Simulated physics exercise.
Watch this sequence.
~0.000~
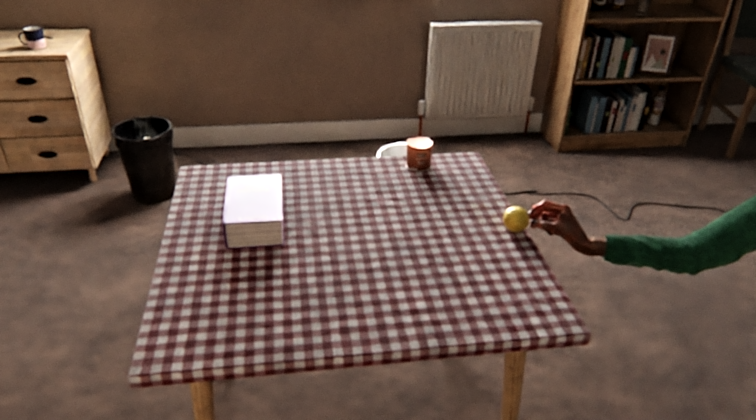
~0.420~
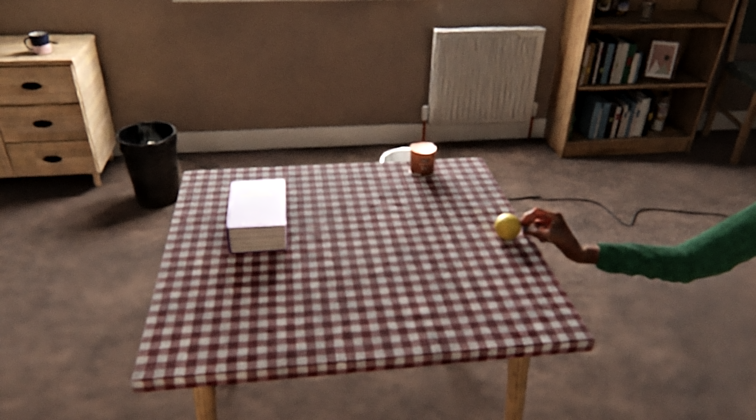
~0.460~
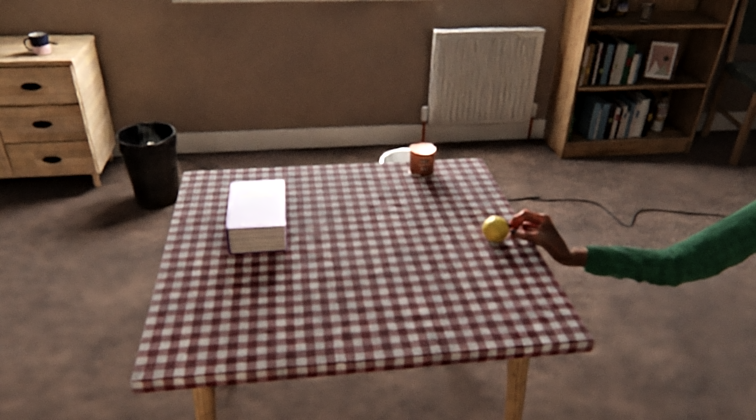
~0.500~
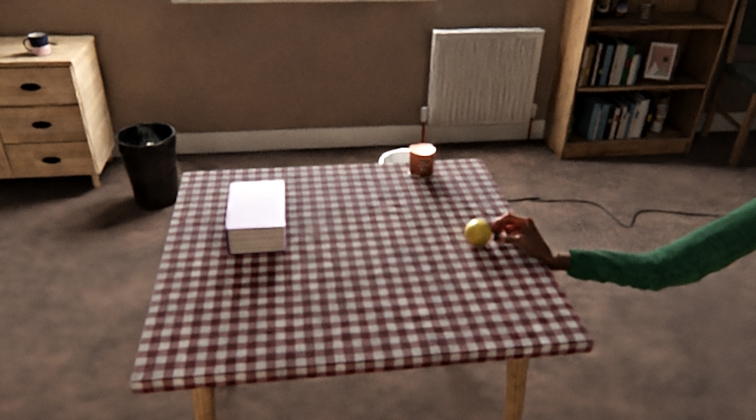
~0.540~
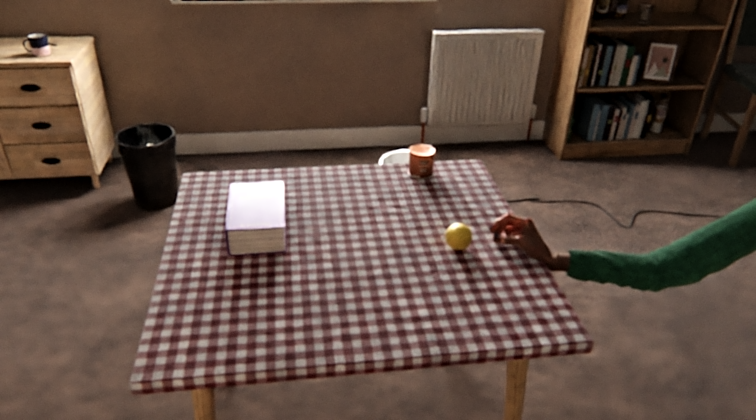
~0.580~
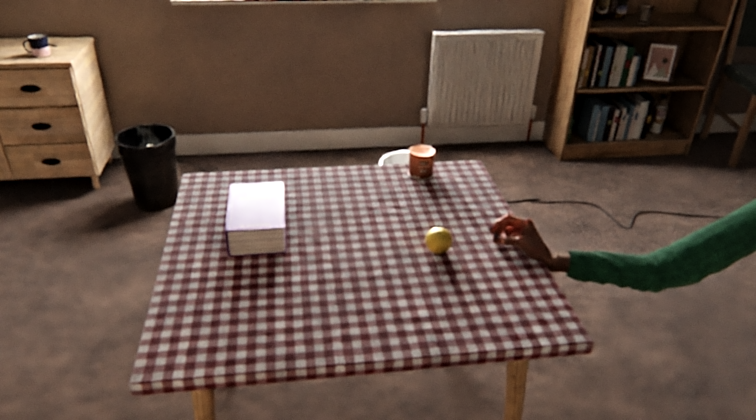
A hand in a green sleeve pushing a yellow lemon leftward across a checked tablecloth, then letting it roll on alone.
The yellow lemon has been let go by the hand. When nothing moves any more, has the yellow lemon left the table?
It is going to be gone from the table.
By 0.88 s, yellow lemon moved well along near (290, 265).
By 1.18 s, yellow lemon now off the table.
By 1.48 s, things are still on the move.
When it is over (1.7 s), off the table, yellow lemon.
